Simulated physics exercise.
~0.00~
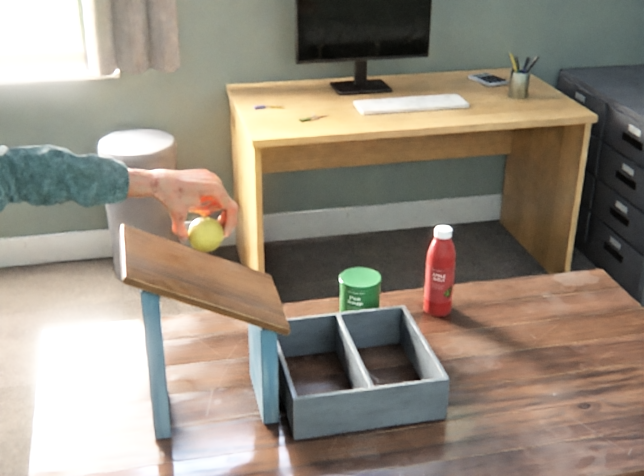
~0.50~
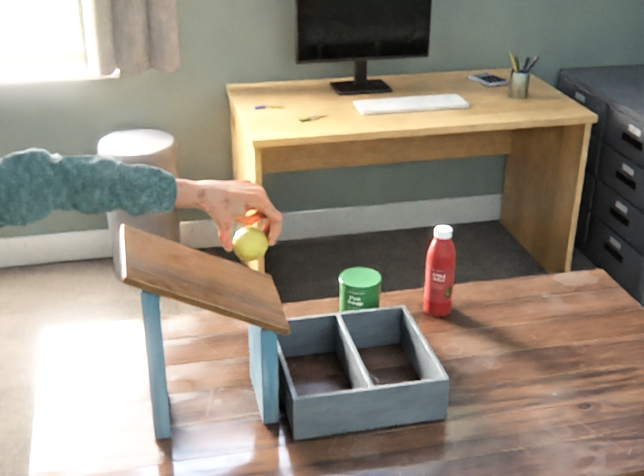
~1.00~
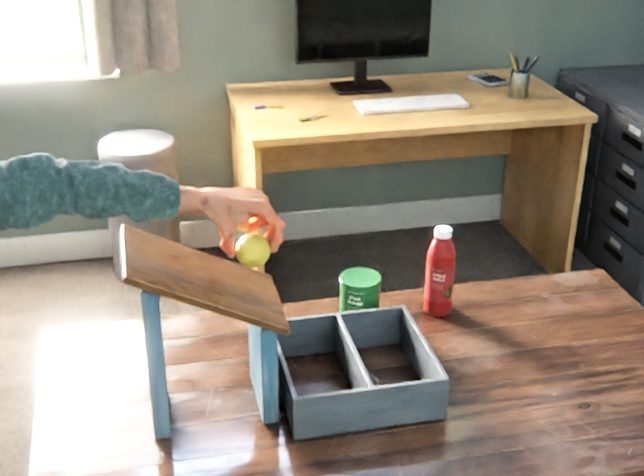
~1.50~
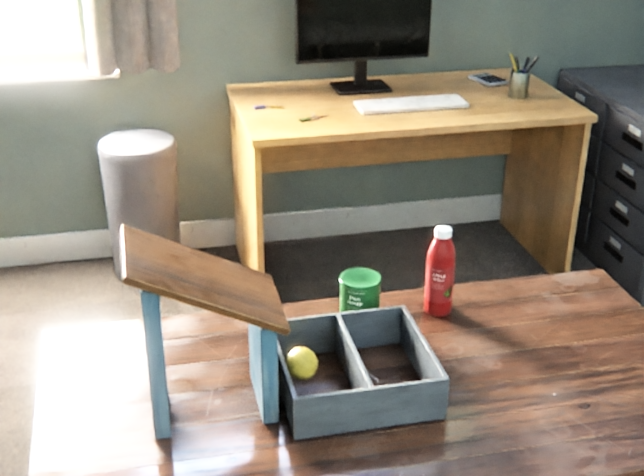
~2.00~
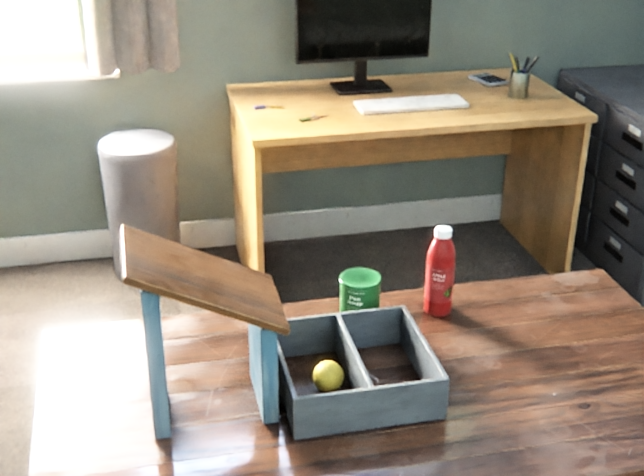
Yellow lemon held over a sloping board, then released by a hand, ending in the nearer bay of a grey tray.
